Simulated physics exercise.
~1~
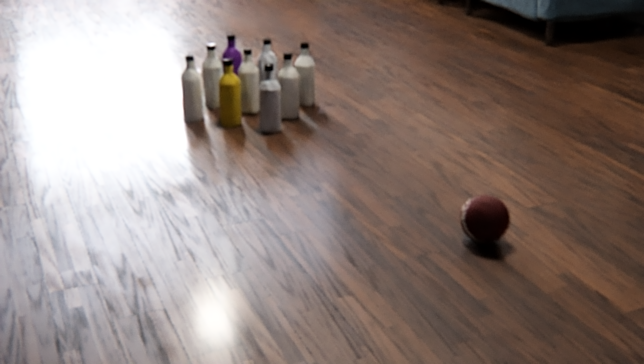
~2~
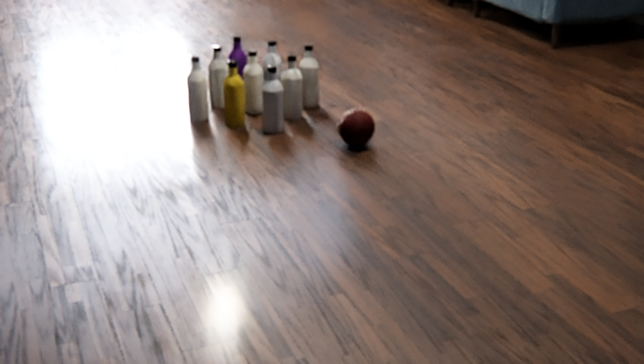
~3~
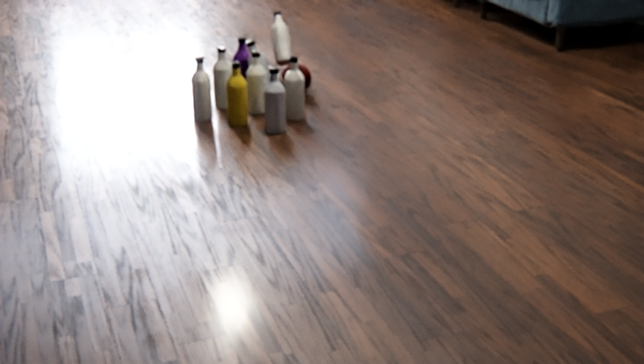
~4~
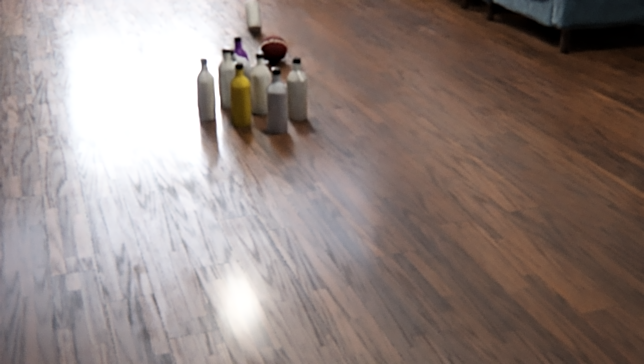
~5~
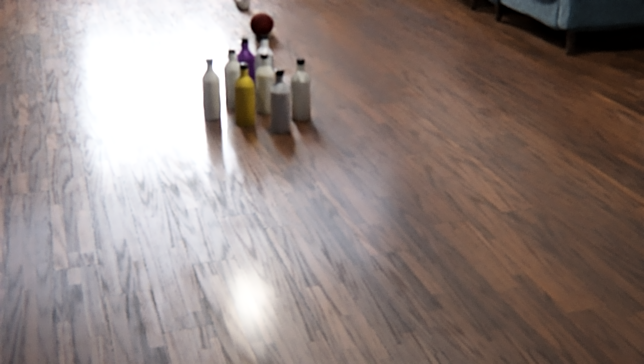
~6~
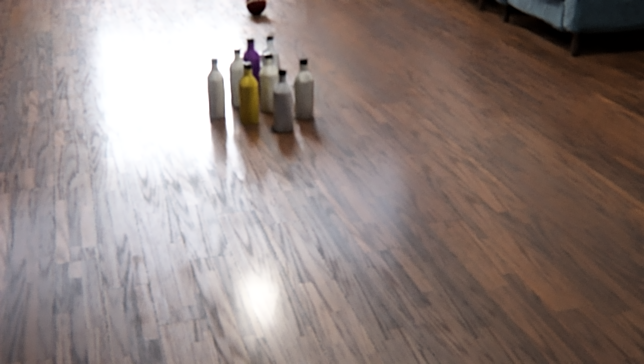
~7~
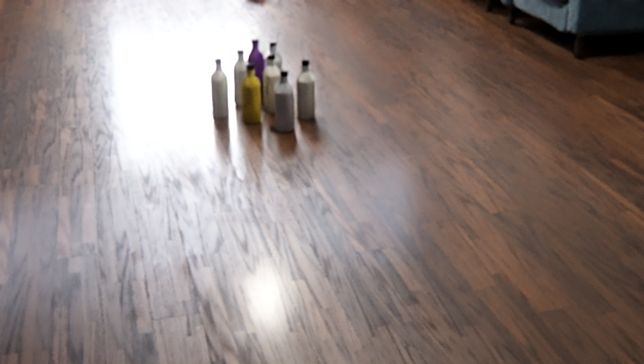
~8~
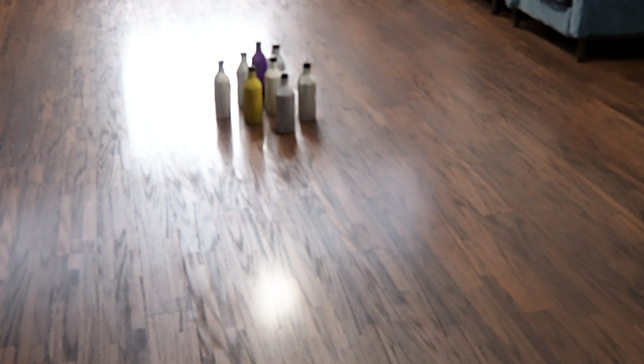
A ball rolls into a group of bottles, knocks one away, and leaves the rest standing.
